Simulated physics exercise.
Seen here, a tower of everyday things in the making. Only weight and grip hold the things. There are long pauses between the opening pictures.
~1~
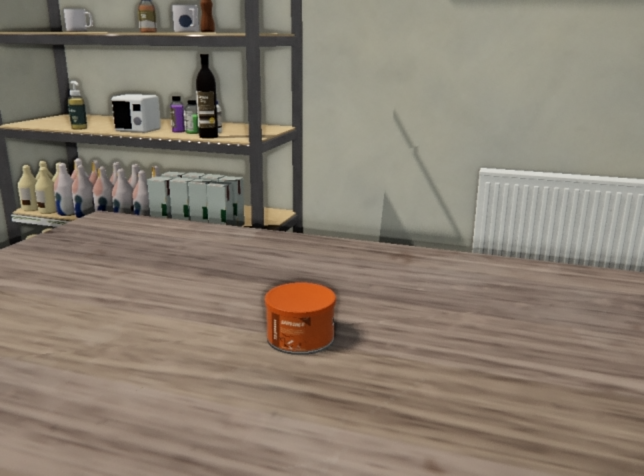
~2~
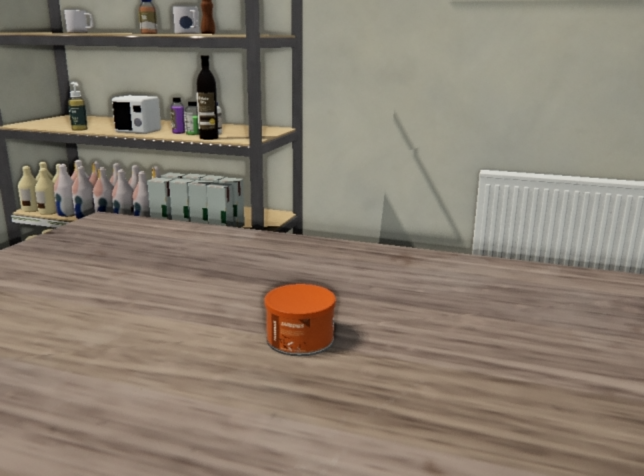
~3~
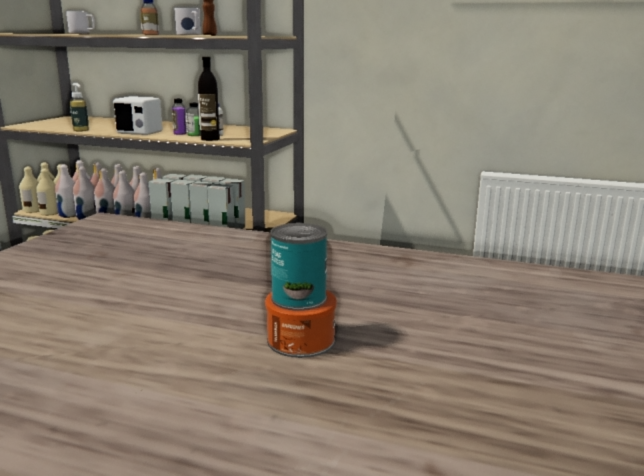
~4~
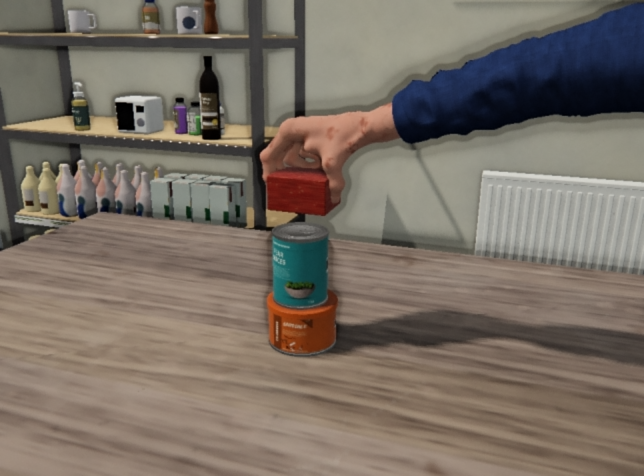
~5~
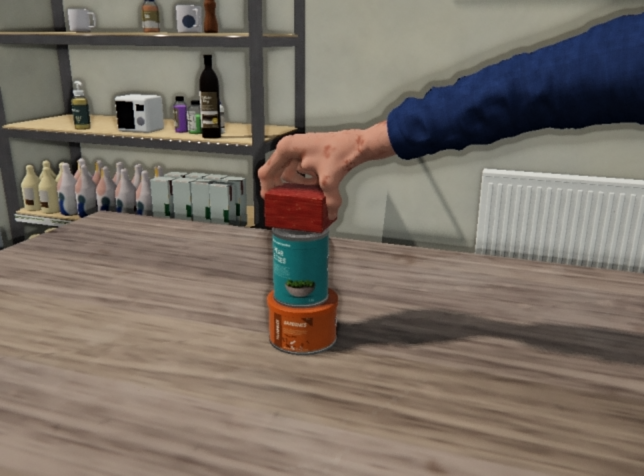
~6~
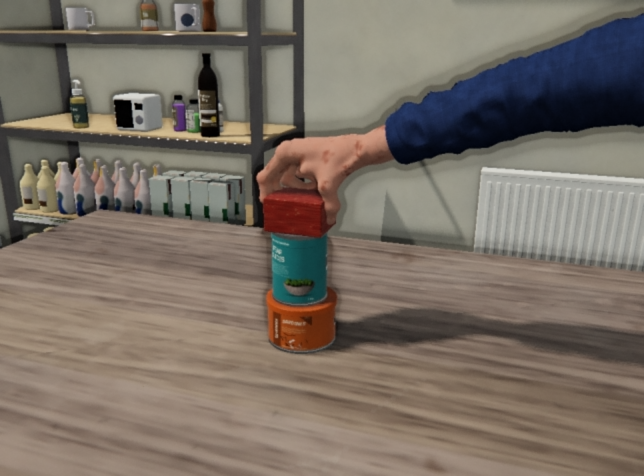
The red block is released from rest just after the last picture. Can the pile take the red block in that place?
The pile holds.
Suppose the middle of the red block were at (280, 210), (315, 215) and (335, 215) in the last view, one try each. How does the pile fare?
First, it holds; second, it holds; third, it comes apart.
Then, 0.50 s later than the last frame, all is still.
Then, 1.30 s later than the last frame, red block resting near (301, 212).
When it is over, all 3 as before. End places, in pixels of the last picture, red block near (301, 212). The pile keeps its balance.
